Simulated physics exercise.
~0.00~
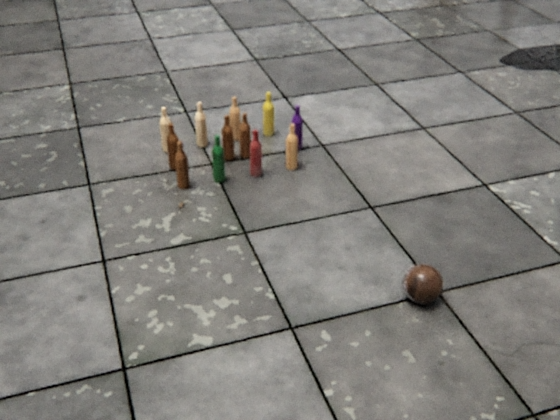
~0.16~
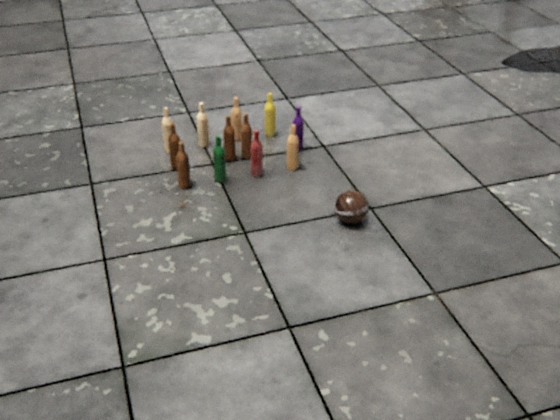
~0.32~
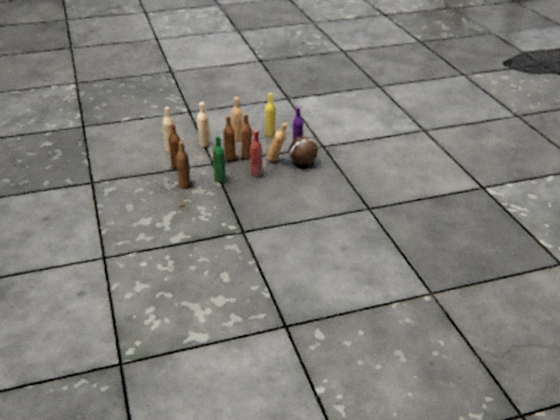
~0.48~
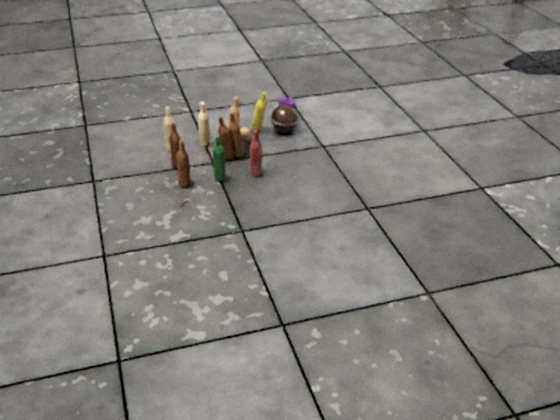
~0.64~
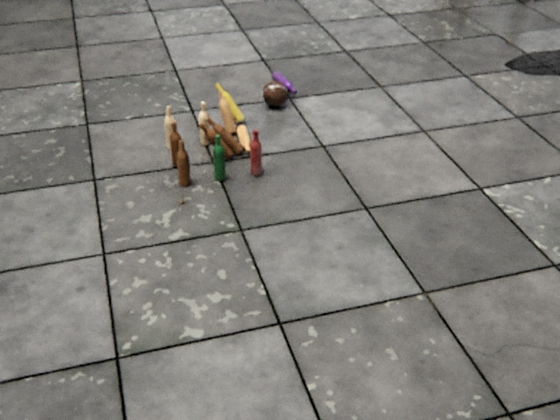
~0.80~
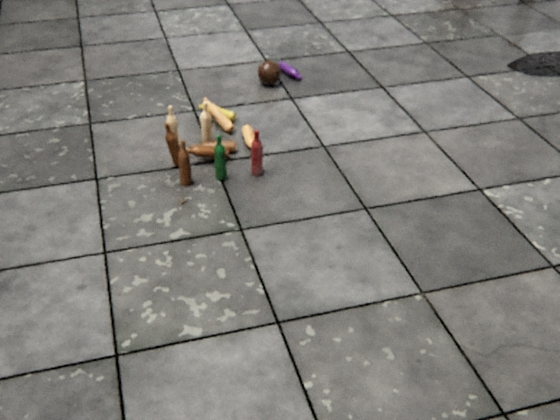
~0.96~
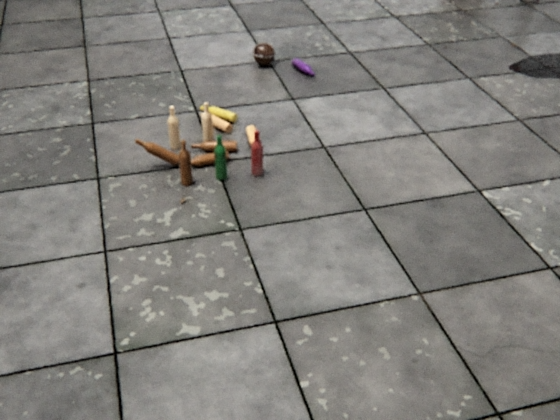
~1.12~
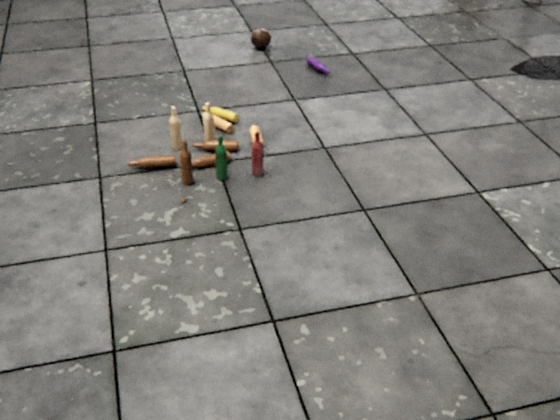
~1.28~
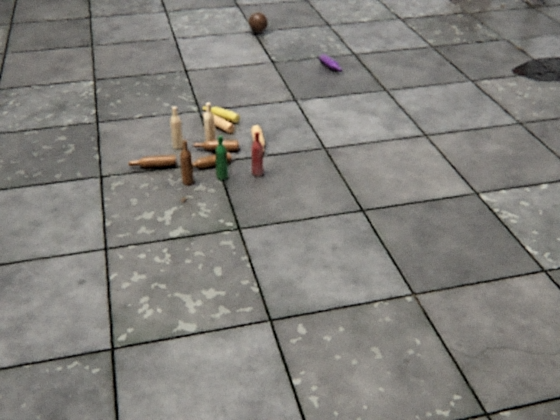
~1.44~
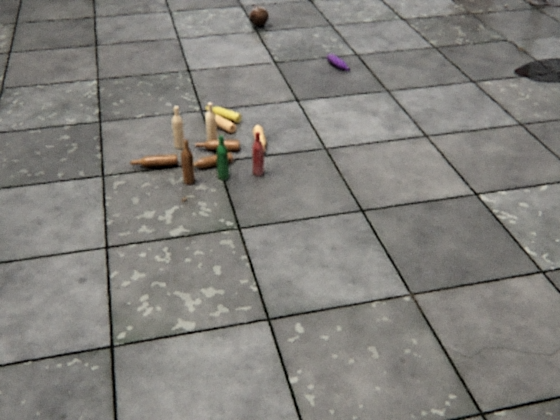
Grey tiled floor with a brown ball rolling into standing bottle-shaped skittles, toppling the purple, yellow and several others, then rolling away beyond them.
